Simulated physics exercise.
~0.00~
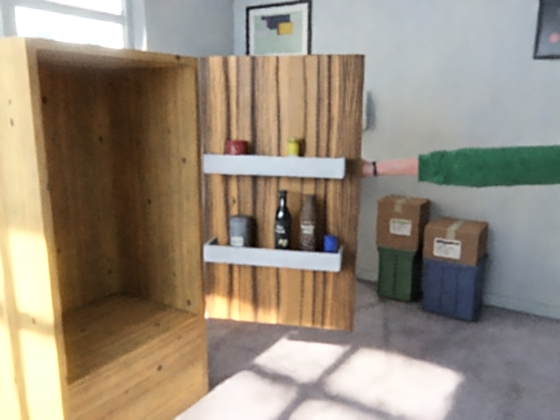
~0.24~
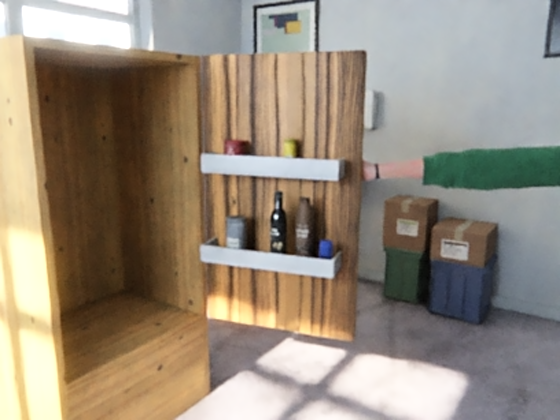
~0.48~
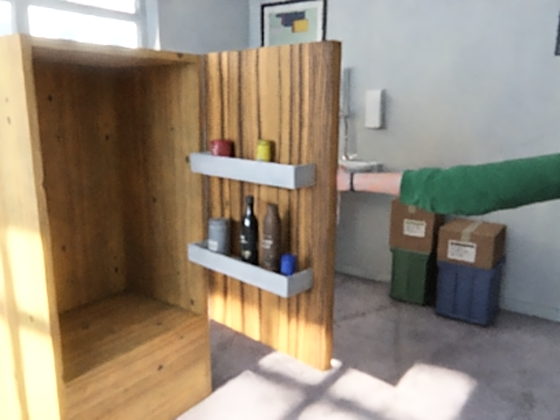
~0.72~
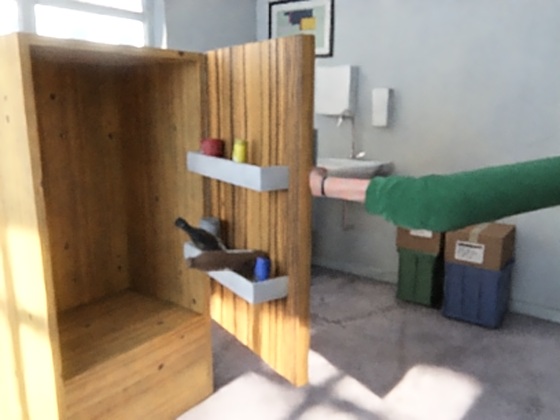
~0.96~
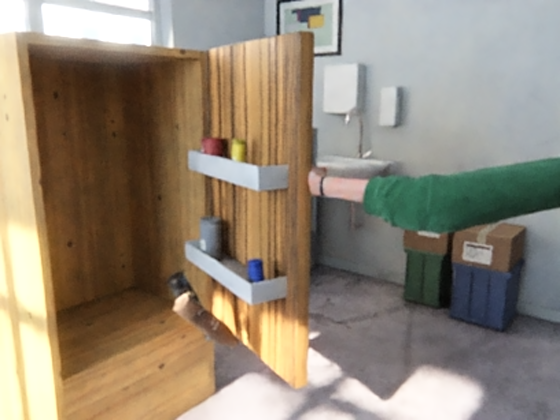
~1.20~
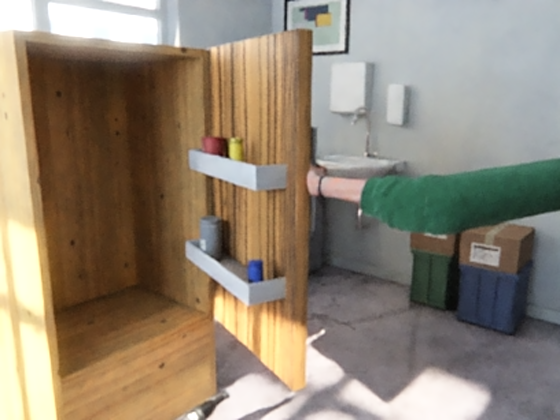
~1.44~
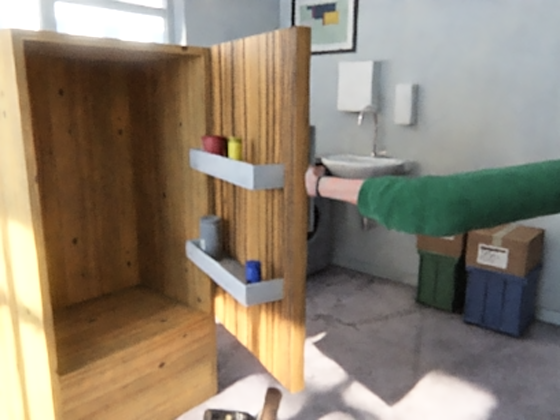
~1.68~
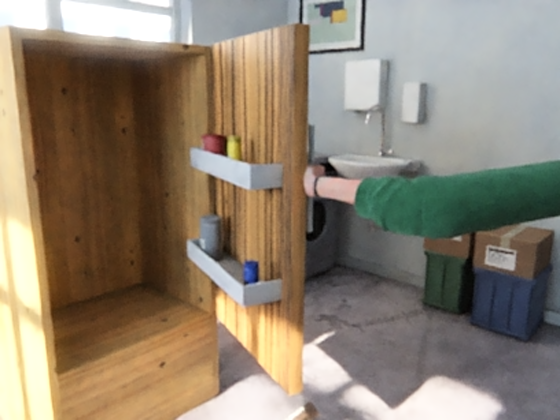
An arm swings the cupboard door toward closed, and two bottles tumble to the floor.
